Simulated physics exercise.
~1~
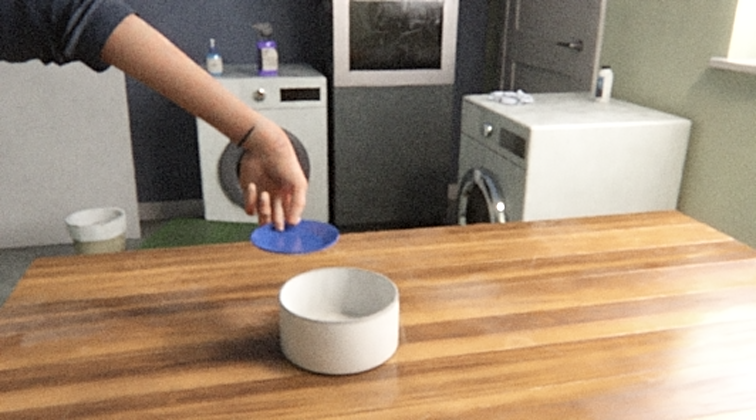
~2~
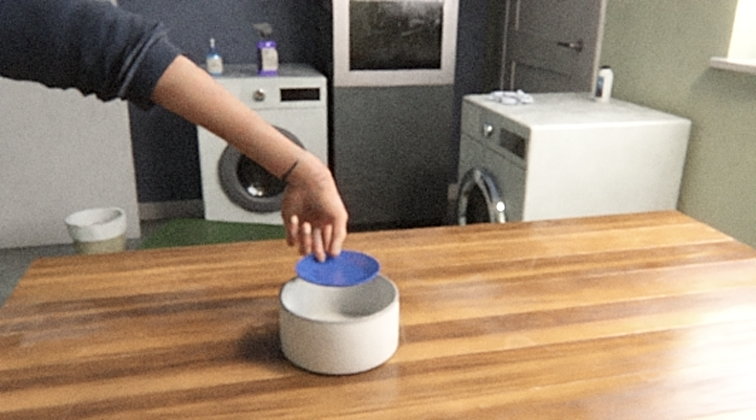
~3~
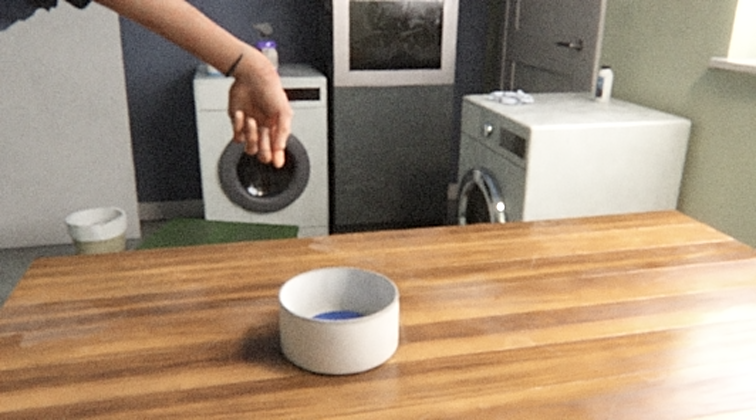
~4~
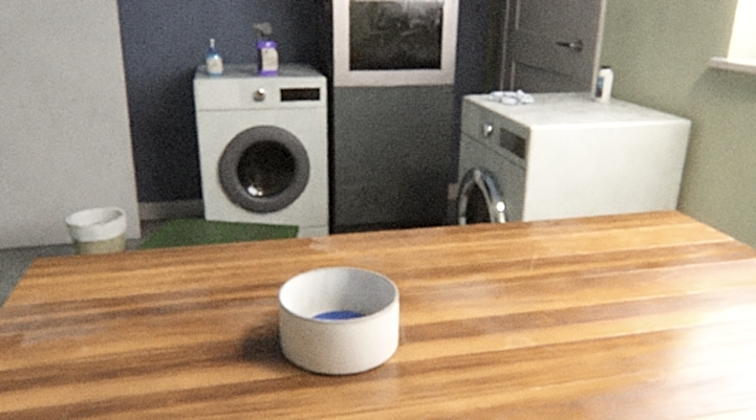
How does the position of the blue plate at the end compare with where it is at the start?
At the start the blue plate is held in the air above and behind the white bowl, a little to the left. By the end it is lower and farther right, lying inside the bowl.
